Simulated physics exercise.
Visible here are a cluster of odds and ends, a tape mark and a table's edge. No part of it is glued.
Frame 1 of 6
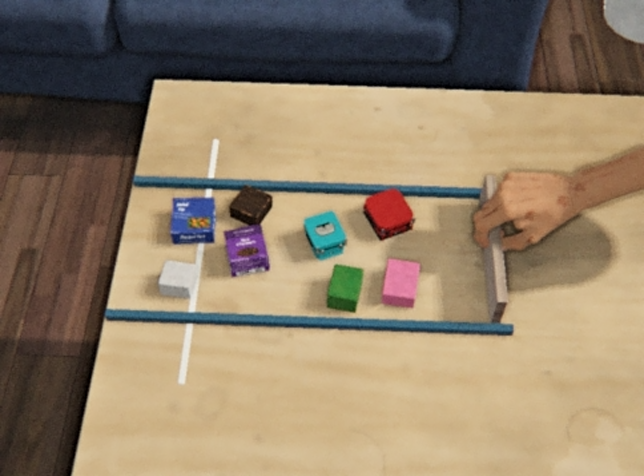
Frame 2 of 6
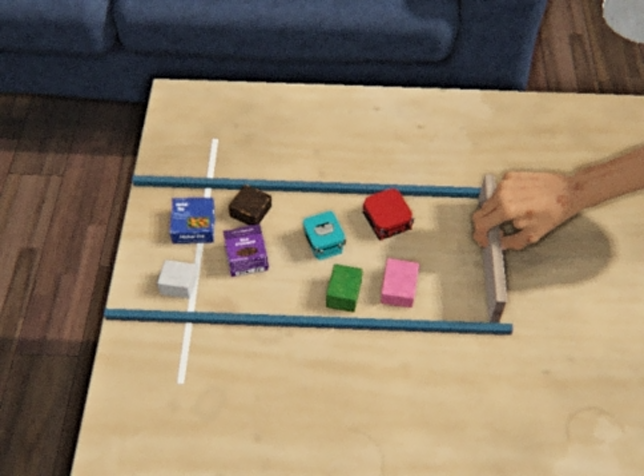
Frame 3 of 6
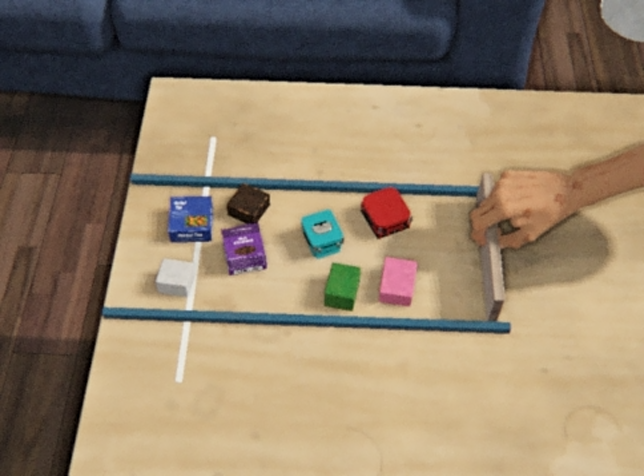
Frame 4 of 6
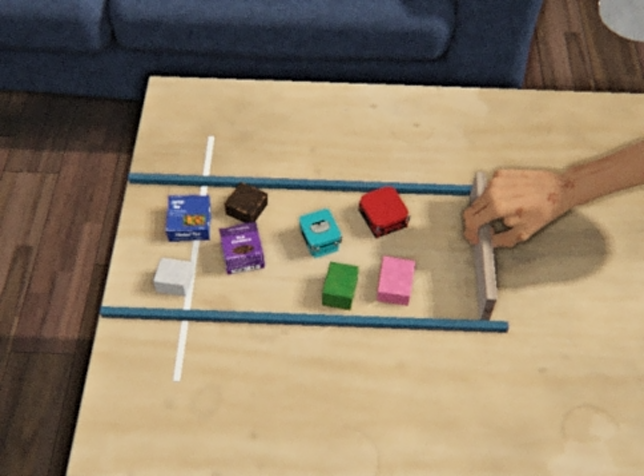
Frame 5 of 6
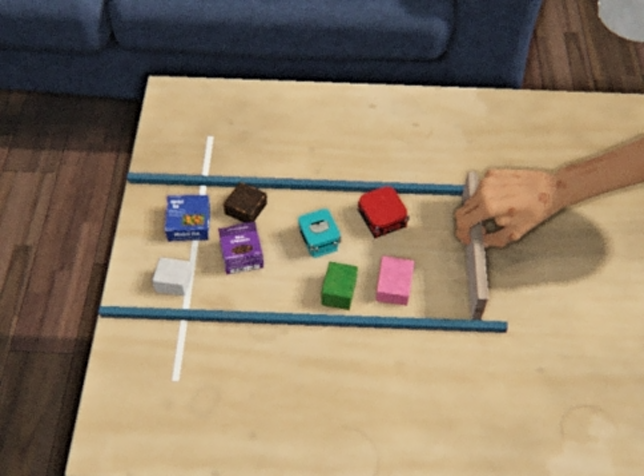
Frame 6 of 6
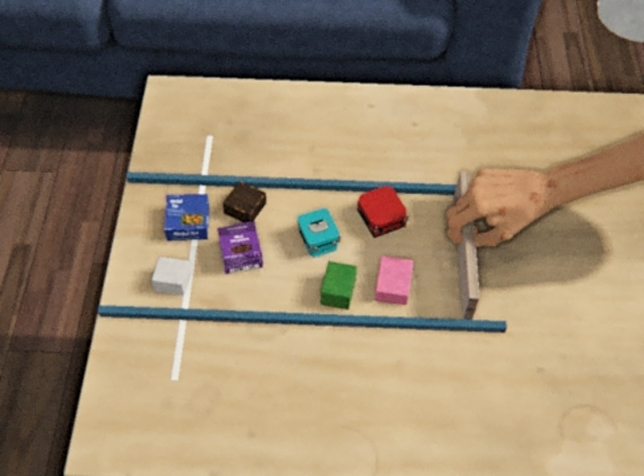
A hand grips an upright board at the right end of two blue rails on a pale wooden table, seen from above with a dark blue sofa behind. Between the rails sit blue, black, purple and white pieces near a white tape line at left, with turquoise, red, green and pink ones nearer the board. The board first barely moves, then slides slightly left, while the view shifts very slightly.
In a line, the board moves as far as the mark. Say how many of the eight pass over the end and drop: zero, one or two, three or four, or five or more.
The count is one or two.
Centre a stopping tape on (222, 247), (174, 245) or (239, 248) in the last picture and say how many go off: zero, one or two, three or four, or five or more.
In turn: Not one, 3 or 4, no fall at all.
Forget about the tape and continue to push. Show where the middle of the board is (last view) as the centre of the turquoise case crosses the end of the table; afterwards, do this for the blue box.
The middle is at (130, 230) when it's the turquoise case, and at (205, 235) when it's the blue box.
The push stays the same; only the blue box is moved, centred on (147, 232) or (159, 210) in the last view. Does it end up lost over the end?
Result by position: It leaves the top / leaves the top.
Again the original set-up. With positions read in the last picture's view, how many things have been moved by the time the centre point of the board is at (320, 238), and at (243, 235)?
Moved so far: 4, later 8.
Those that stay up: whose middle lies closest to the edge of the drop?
Foremost: The white block.
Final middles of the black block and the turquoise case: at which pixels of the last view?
The black block settles near (145, 204); as for the turquoise case, near (171, 235).
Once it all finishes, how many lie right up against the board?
I count 3 of them.
Soon after, none off yet; white block at rest near (172, 276); blue box at rest near (187, 217); black block at rest near (245, 203).
After that, none off yet; white block at rest near (172, 276); blue box moving near (182, 218); black block displaced about its own width near (223, 207).
In the end, the number that fall off is one or two; gone, blue box.
